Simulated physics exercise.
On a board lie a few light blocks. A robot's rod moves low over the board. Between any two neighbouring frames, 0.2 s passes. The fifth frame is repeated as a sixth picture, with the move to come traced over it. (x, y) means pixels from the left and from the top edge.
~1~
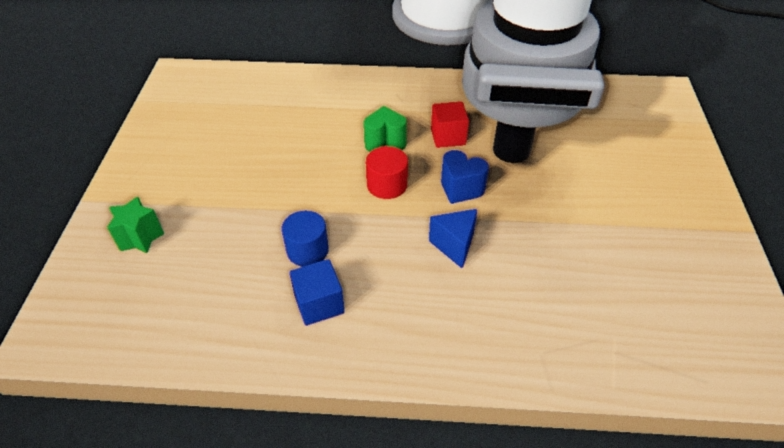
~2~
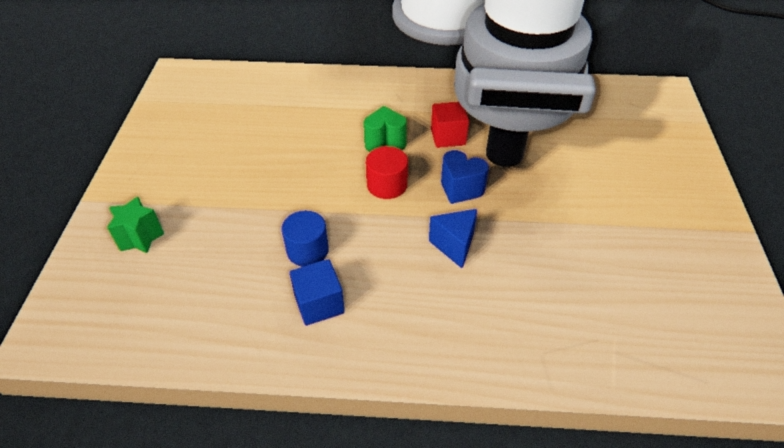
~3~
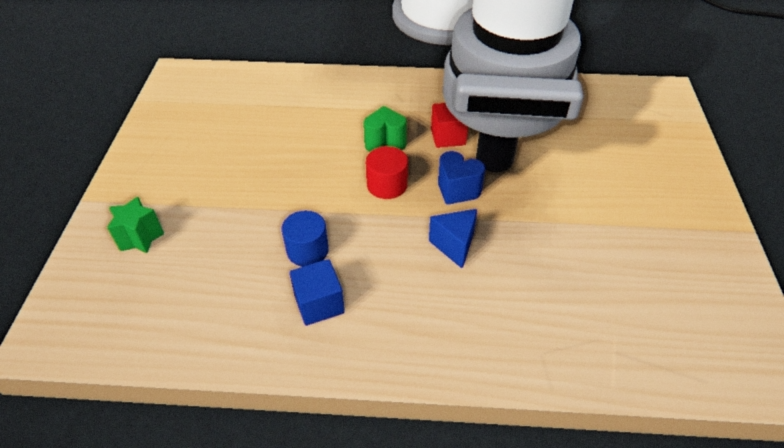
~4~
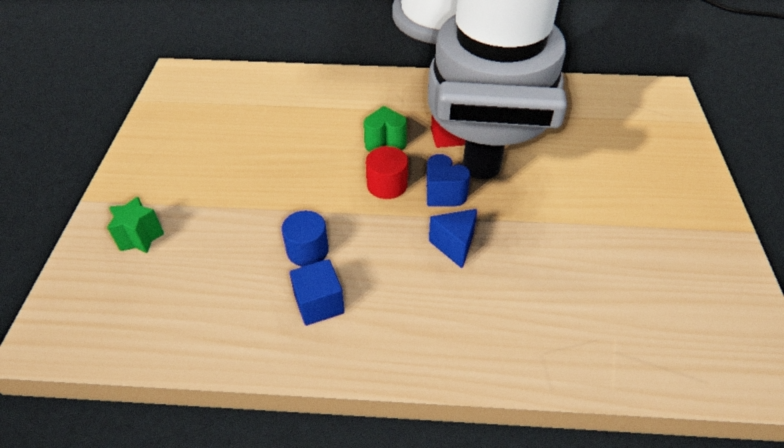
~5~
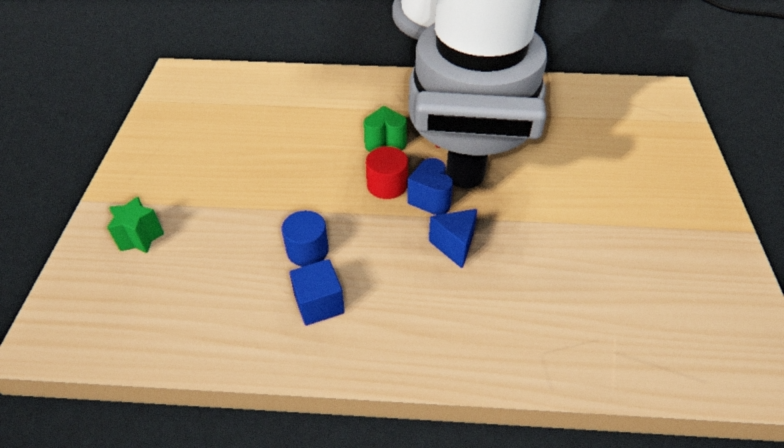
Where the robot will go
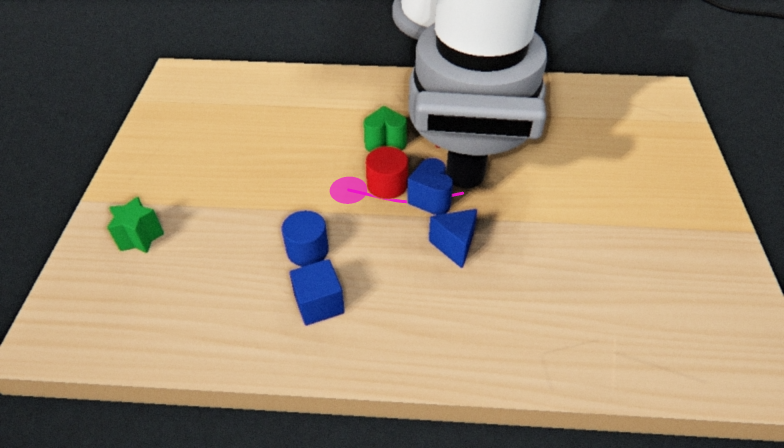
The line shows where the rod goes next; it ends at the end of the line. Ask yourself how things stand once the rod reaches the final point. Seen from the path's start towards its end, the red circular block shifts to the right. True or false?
The statement is correct.
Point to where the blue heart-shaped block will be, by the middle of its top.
It comes to (329, 188).
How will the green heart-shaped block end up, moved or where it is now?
At the moment the path ends, the green heart-shaped block still stands where it did.
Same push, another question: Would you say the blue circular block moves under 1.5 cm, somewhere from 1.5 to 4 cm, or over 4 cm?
It ends under 1.5 cm away.
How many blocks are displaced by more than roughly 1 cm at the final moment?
Total: Two.
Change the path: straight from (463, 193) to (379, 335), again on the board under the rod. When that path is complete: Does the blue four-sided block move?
No, that is not what happens.
Path on the board, from (463, 193) via (425, 201) and (386, 199), ending at (349, 190).
What follows on the original path. One third of the way, rod (426, 183); red circular block (369, 157); blue heart-shaped block (392, 182).
Two thirds of the way, rod (385, 180); red circular block (352, 153); blue heart-shaped block (353, 186), turned 15° anticlockwise.
At the end, rod (347, 172); blue circular block in place; green heart-shaped block in place; red circular block (330, 141); blue heart-shaped block (329, 188), turned 50° anticlockwise; blue three-sided block in place.
